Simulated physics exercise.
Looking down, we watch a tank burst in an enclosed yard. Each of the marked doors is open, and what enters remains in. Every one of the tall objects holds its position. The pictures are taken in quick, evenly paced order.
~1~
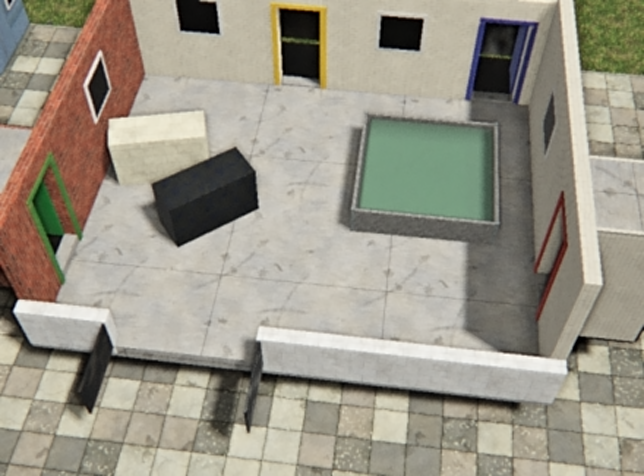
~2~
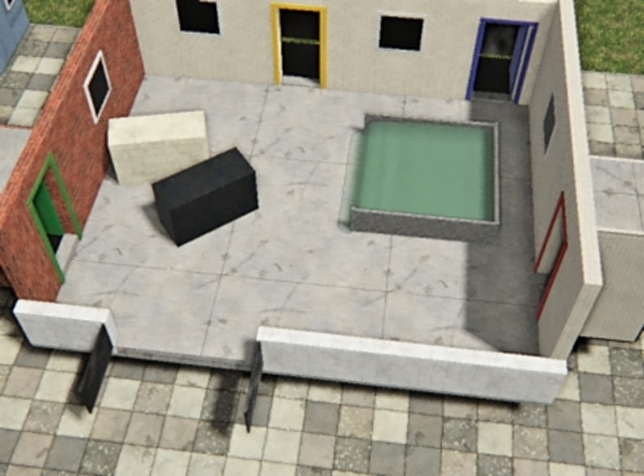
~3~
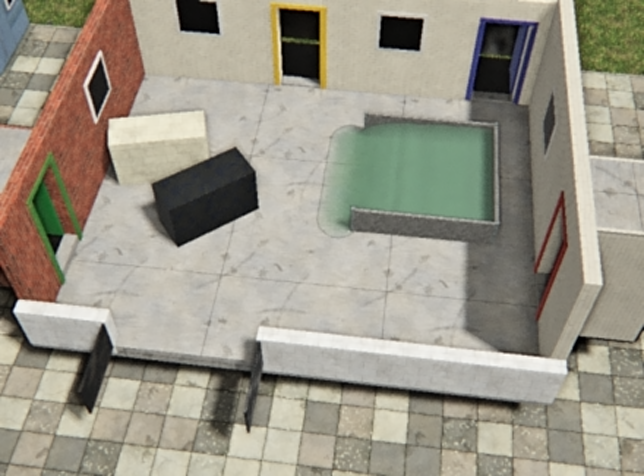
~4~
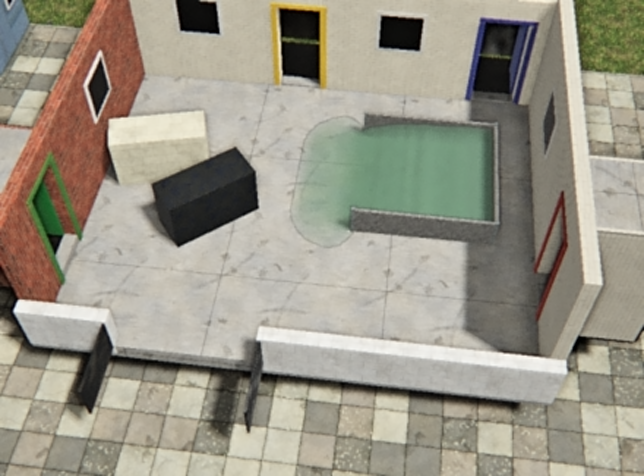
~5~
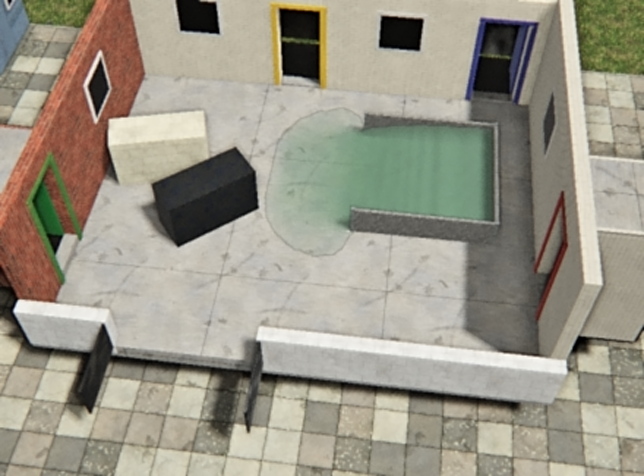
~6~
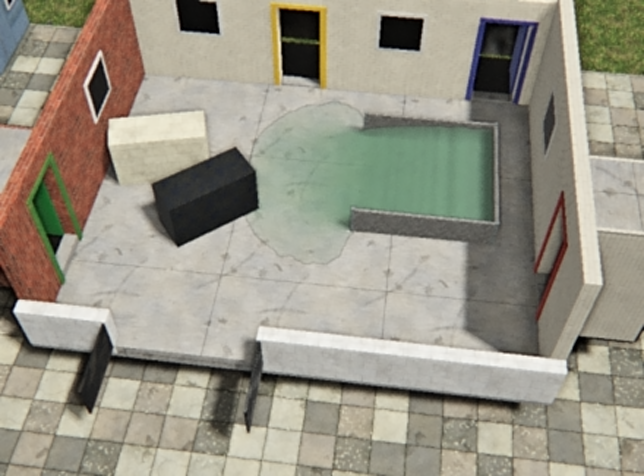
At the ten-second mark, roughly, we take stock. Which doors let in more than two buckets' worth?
At the end, red door: Limit not exceeded; green door: Limit not exceeded; blue door: Limit not exceeded; yellow door: Limit exceeded.
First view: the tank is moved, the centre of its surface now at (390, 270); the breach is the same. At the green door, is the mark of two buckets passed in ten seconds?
Green door: Past the limit.
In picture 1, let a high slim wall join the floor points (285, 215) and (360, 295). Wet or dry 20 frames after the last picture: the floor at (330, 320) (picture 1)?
Looks like that place is unwetted.
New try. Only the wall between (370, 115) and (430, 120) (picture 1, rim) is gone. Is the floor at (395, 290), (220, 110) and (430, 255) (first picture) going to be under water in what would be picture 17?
Unwetted, submerged, unwetted.
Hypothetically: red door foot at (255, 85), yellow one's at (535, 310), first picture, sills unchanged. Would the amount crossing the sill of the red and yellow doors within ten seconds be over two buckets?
First red door is flooded, then yellow door is not flooded.
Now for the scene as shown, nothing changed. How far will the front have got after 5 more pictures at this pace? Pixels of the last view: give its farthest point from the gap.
The front's farthest point is close to (156, 139).
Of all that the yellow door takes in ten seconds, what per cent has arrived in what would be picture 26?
Share at that point: Close to 10 in a hundred.
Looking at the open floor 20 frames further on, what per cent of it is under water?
About 55 per cent.
A moment on, water covers 30 % of the floor; the red door not reached, the green door not reached, the blue door not reached, the yellow door wet at the sill, nothing in.
Next, water covers 40 % of the floor; the red door not reached, the green door not reached, the blue door not reached, the yellow door under two buckets in.
Then, water covers 55 % of the floor; the red door not reached, the green door wet at the sill, nothing in, the blue door not reached, the yellow door under two buckets in.
Later, water covers 60 % of the floor; the red door not reached, the green door wet at the sill, nothing in, the blue door not reached, the yellow door over two buckets in.
In the end, water covers 75 % of the floor; the red door not reached, the green door wet at the sill, nothing in, the blue door wet at the sill, nothing in, the yellow door far over two buckets in.
